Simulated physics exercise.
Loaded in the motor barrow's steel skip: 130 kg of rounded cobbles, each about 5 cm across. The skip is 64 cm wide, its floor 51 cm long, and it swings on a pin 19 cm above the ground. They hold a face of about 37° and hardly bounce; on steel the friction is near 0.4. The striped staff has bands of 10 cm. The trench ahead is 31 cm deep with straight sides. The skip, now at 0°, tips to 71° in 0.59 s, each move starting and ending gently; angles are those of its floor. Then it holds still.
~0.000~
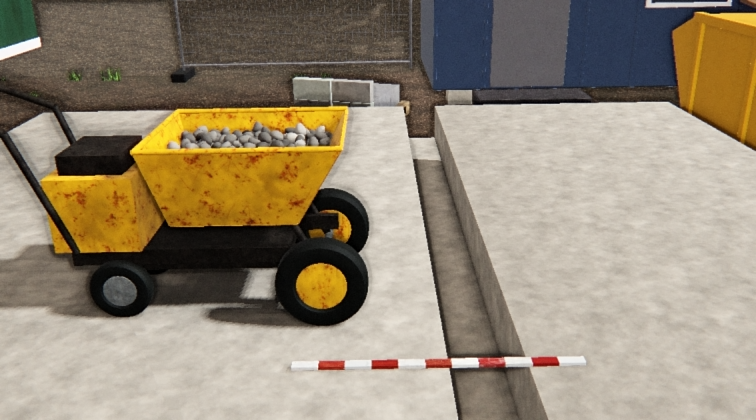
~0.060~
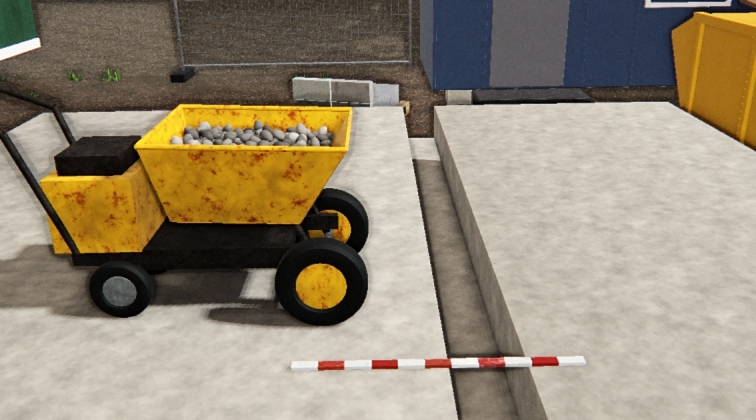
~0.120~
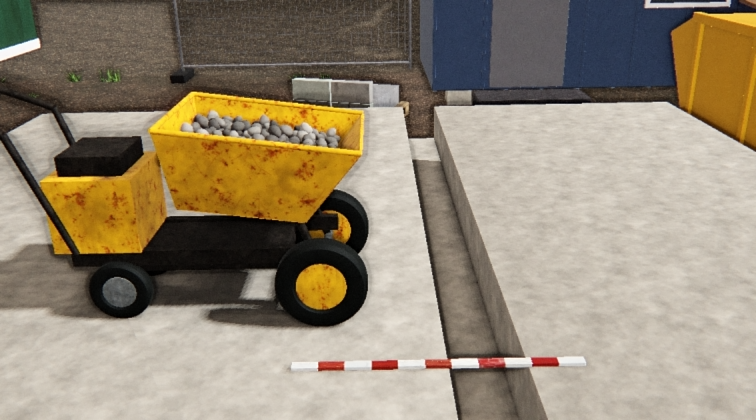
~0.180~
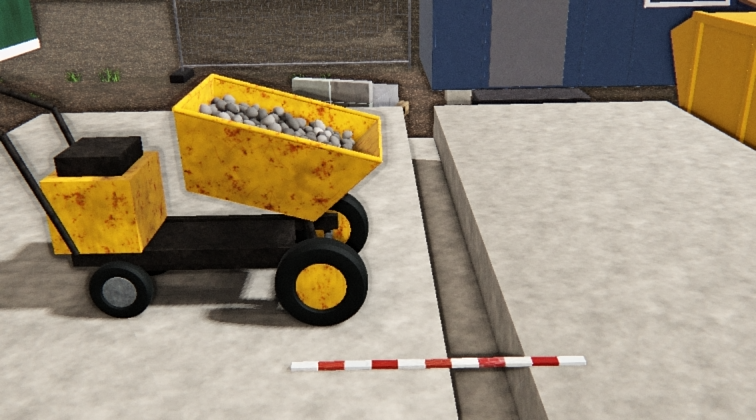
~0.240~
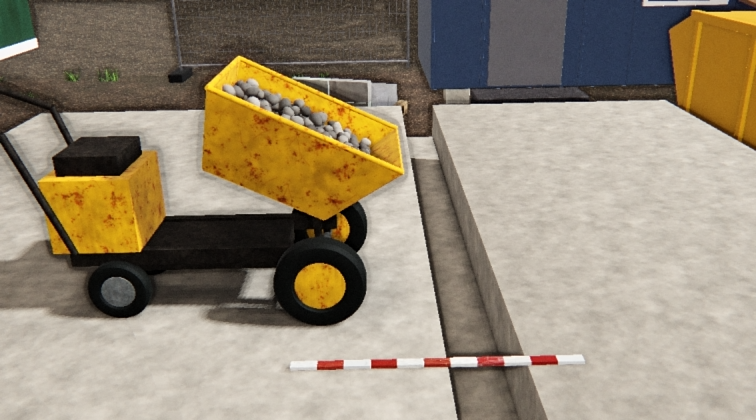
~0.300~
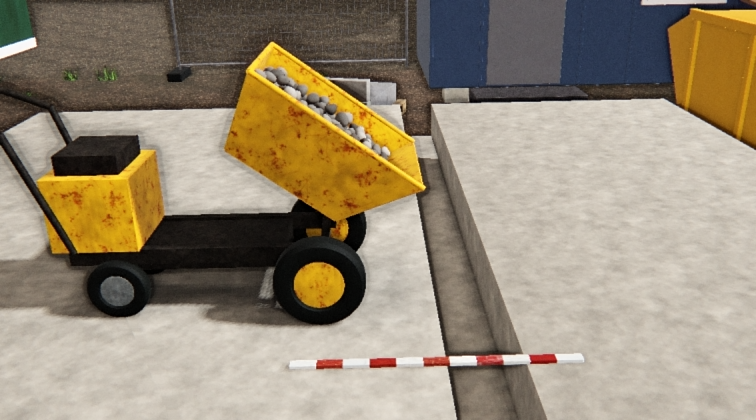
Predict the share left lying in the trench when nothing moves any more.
Roughly 40 per cent ends in the trench.
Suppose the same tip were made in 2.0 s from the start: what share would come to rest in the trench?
It would be near 65 per cent.
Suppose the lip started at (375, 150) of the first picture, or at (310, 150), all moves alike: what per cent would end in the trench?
About 20 and 55 per cent.
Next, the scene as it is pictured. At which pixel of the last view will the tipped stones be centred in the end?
Around (531, 282).
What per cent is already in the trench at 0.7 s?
Some 10 per cent.
After 0.4 s the floor is at 60°; 100 % in the skip; the foremost stones are at (433, 205).
After 0.7 s the floor is at 71°; 73 % in the skip, 11 % in the trench, 16 % past the trench; the foremost stones are at (539, 267).
After 1.0 s the floor is at 71°; 24 % in the skip, 17 % in the trench, 60 % past the trench; the foremost stones are at (744, 280).
After 3.0 s the floor is at 71°; 0 % in the skip, 40 % in the trench, 60 % past the trench; the foremost stones are past the picture's edge.
